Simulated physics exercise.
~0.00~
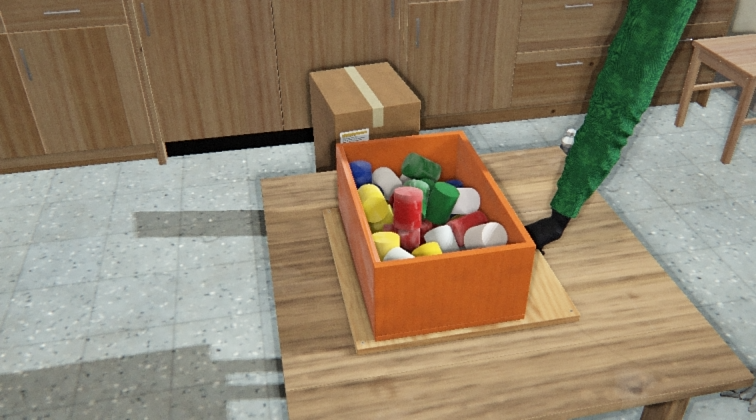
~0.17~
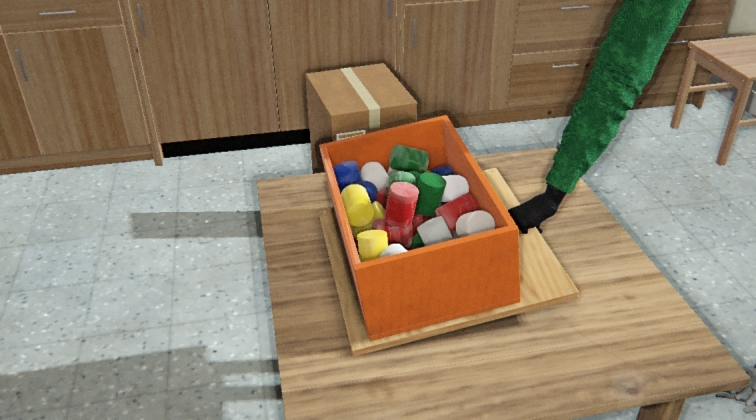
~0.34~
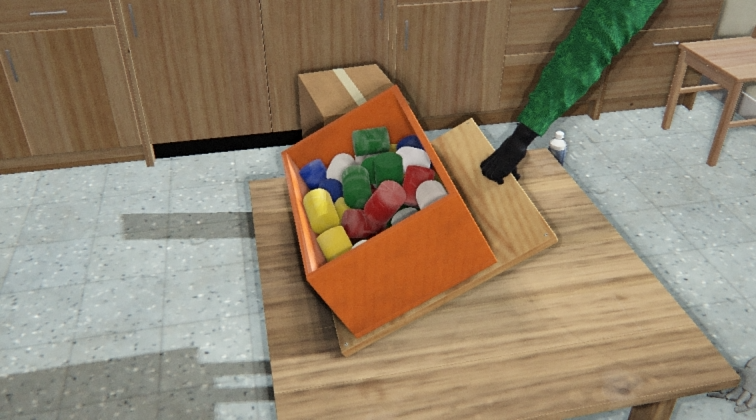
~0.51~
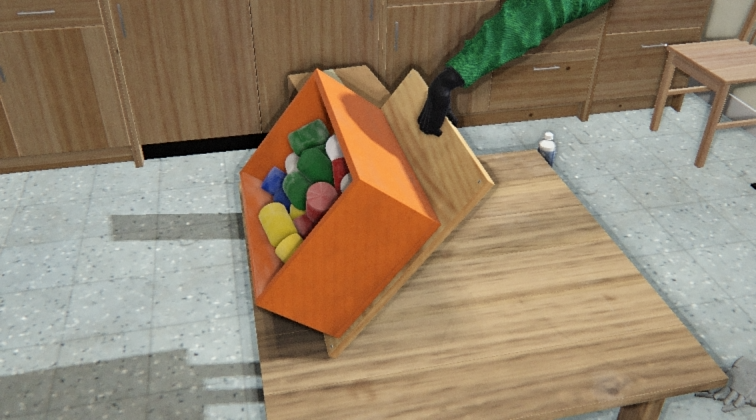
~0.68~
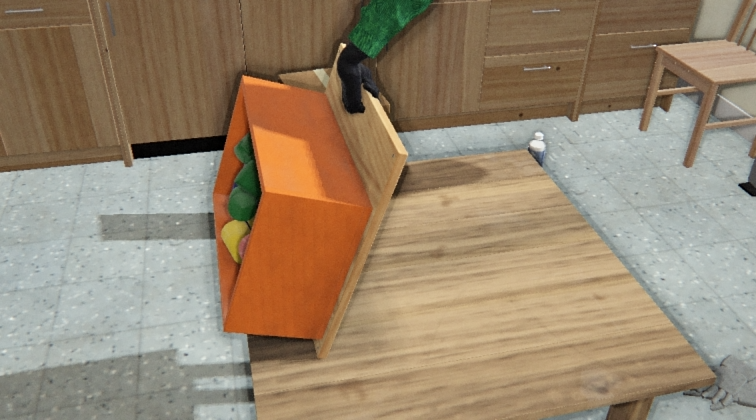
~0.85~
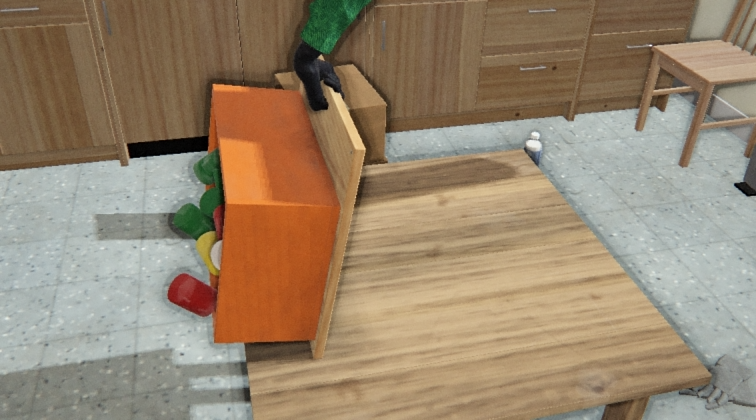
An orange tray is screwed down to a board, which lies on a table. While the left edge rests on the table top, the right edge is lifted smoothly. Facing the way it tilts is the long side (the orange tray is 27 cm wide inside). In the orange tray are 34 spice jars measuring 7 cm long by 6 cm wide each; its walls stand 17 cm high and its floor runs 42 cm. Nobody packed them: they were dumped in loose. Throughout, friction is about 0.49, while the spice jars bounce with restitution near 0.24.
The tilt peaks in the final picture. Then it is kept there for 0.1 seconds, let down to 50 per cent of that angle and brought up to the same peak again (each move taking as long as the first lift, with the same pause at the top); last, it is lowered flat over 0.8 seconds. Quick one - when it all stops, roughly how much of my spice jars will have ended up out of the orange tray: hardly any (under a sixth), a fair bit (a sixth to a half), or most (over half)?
A fair bit, a sixth to a half.
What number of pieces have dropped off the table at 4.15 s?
I'd put the number around 8.
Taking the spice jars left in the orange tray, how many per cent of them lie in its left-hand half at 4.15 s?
Around 70 per cent.
After 1.38 s, tilt 60°; 8 of 34 out of the orange tray.
After 2.04 s, tilt 48°; 9 of 34 out of the orange tray.
After 2.96 s, tilt 66°; 9 of 34 out of the orange tray.
Final count (at 4.15 s), 9 of 34 out of the orange tray. Asked share, 9 of 34, 26 per cent.
